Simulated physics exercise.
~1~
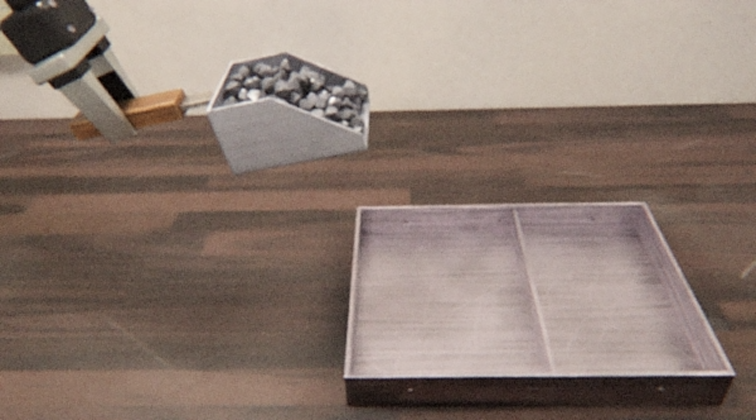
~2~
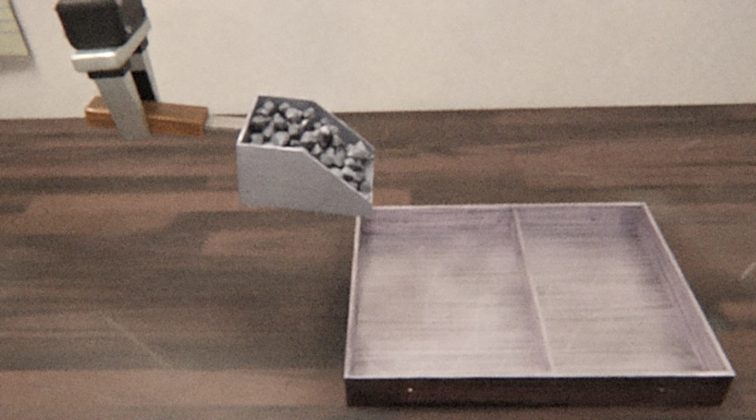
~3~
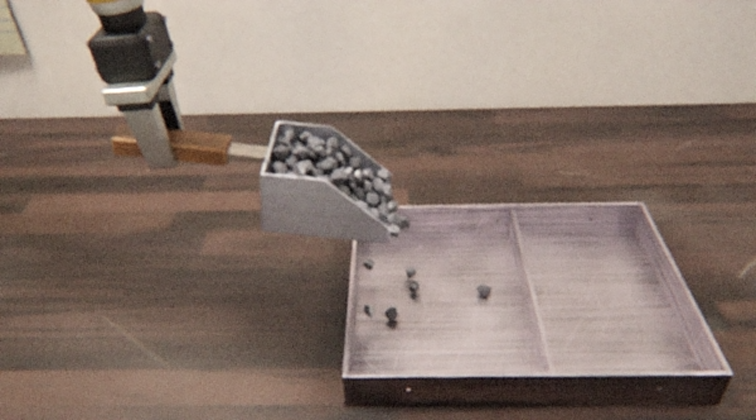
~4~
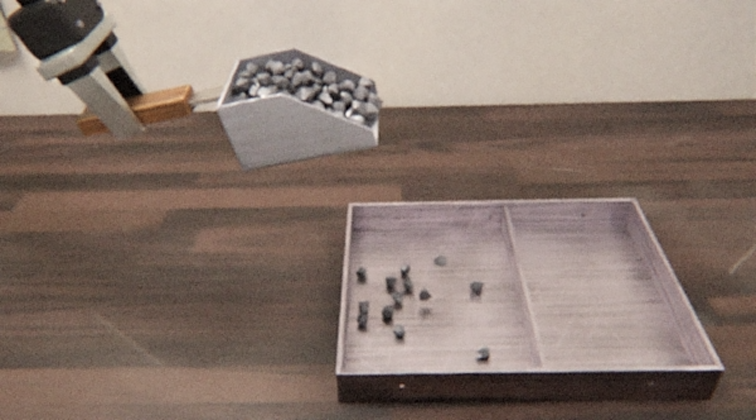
At first, a robot arm holds a grey scoop by its wooden handle, heaped with small dark pebbles, above and to the left of a shallow divided tray on a dark wooden table. The arm lowers the scoop and tips its open front downward toward the tray's left edge. It then moves a little further right and down, and a few pebbles spill over the lip into the left section. Next the scoop rises and tilts back level. It ends still heaped with pebbles, while a small scattering lies in the left section and the right section stays empty.
